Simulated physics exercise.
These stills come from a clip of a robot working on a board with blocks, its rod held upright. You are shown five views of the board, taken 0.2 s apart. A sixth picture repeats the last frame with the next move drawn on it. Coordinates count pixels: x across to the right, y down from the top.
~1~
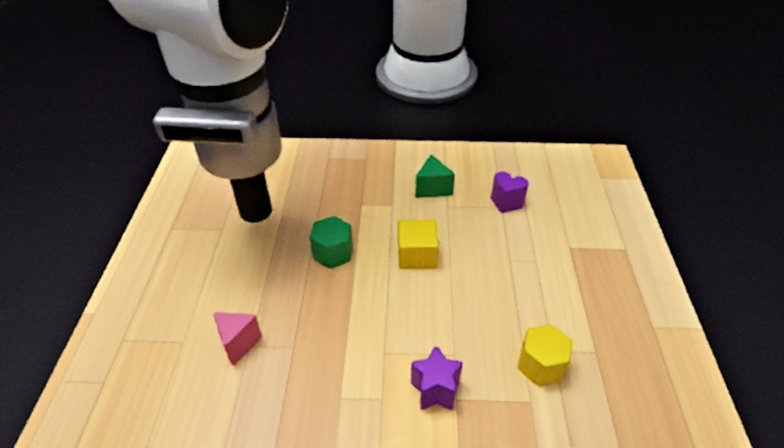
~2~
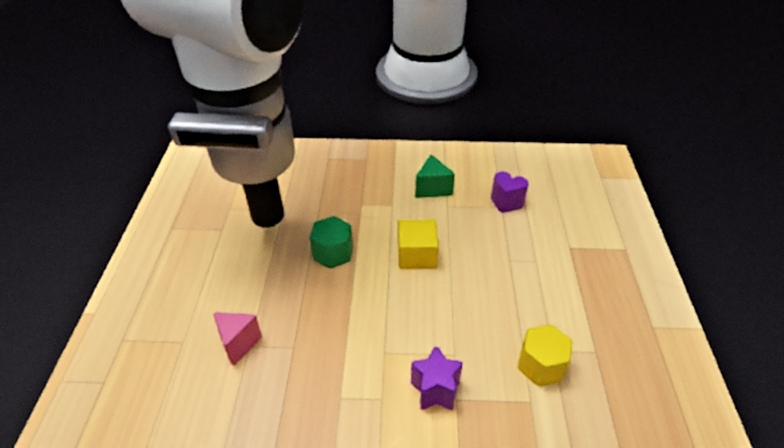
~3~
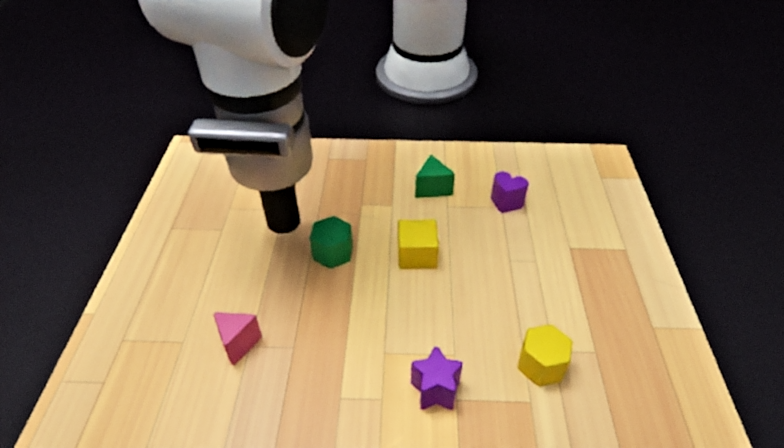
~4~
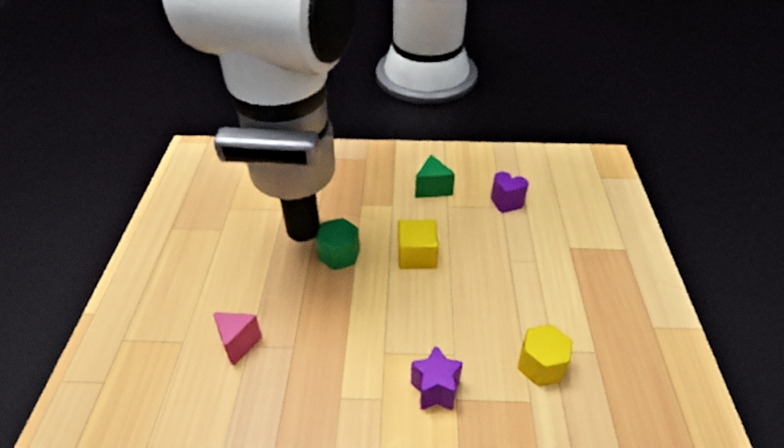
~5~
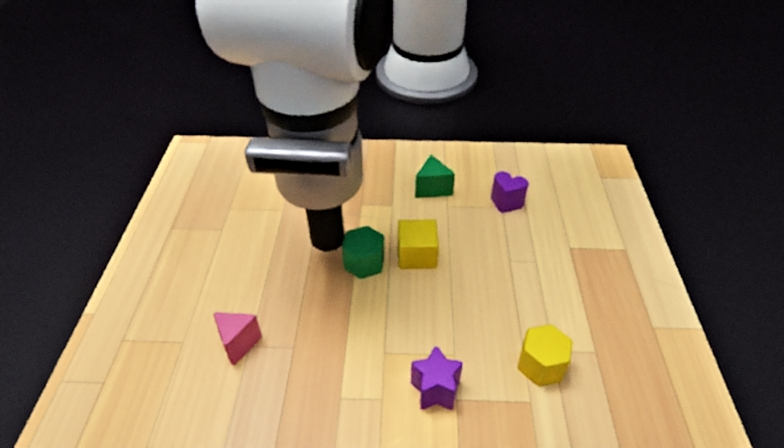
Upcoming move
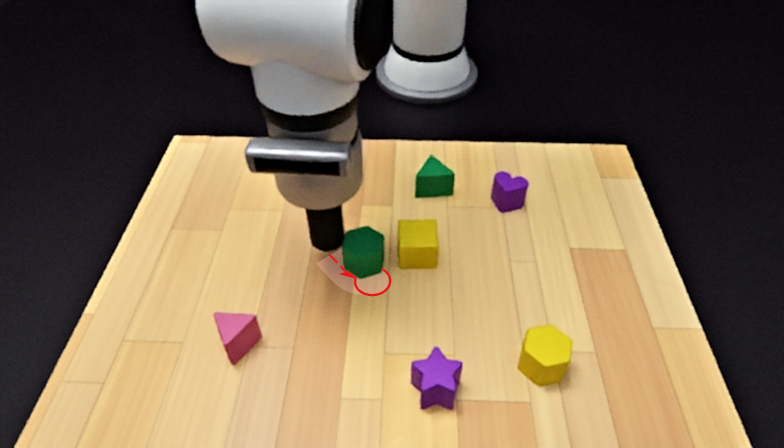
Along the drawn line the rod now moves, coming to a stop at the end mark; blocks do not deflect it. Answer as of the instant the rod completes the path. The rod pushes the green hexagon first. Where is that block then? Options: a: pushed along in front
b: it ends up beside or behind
It's a.
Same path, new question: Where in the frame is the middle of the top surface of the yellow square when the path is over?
It should be at (437, 230) by then.
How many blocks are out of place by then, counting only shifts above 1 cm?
The way I see it, the answer is two.
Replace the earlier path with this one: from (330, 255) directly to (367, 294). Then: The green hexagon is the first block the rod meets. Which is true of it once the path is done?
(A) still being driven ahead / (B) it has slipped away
Letter B.
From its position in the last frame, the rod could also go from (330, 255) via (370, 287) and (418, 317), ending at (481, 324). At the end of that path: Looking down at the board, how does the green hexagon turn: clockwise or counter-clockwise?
Rotation: Counter-clockwise.
Drawn move, from (330, 255) via (341, 267) and (354, 278), ending at (373, 281).
On the path given first. Halfway along, rod (345, 257); green hexagon (383, 249), turned 20° anticlockwise.
At the end, rod (372, 265); green hexagon (410, 254), turned 25° anticlockwise; yellow square (437, 230), turned 40° anticlockwise.
